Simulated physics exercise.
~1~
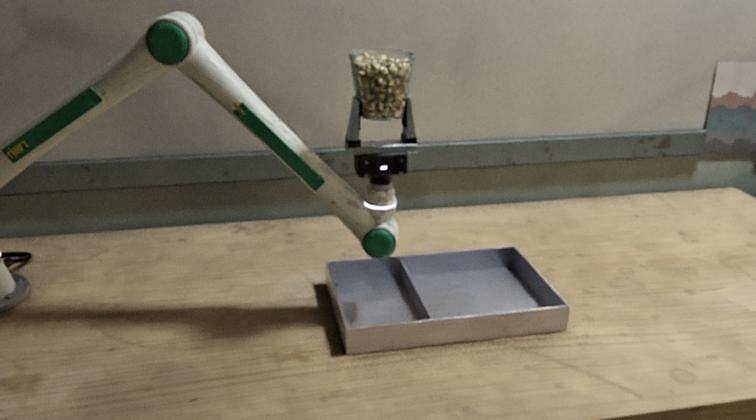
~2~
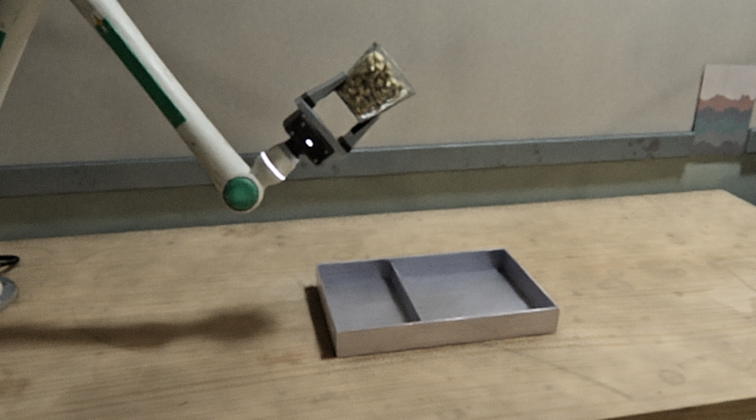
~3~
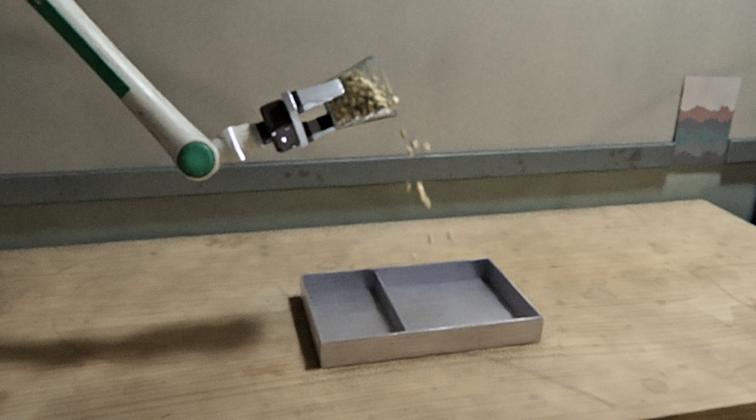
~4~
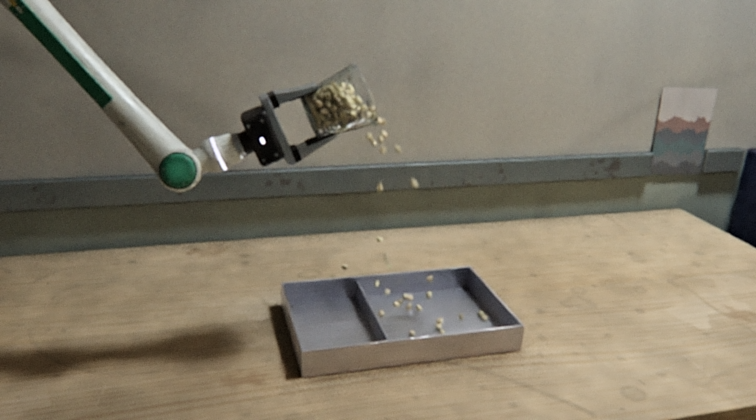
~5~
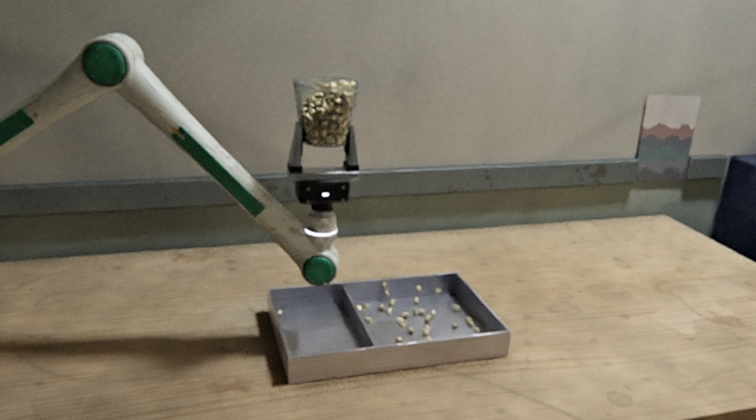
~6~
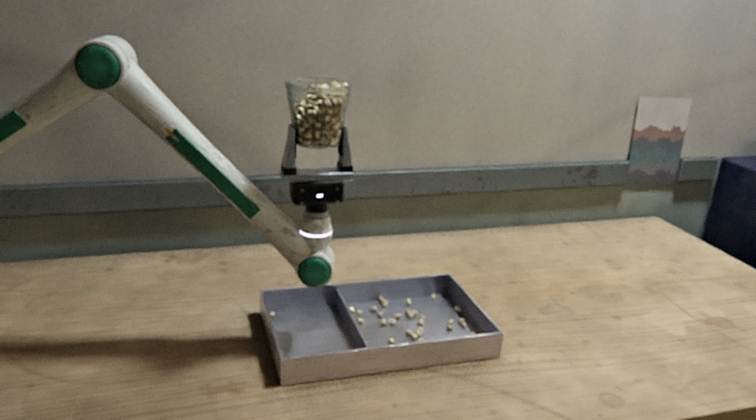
A white robot arm with green joints holds a clear tumbler of pale dried beans upright above a wooden table, seen from the front and slightly above. Below it sits a shallow grey tray divided by a cross wall, with a plain wall and a small pastel print behind. The arm draws back to the left and tips the tumbler to the right until it lies nearly on its side. Beans spill over the rim and scatter mostly in the tray's right section. The arm then swings the tumbler upright again, still holding most of its beans.
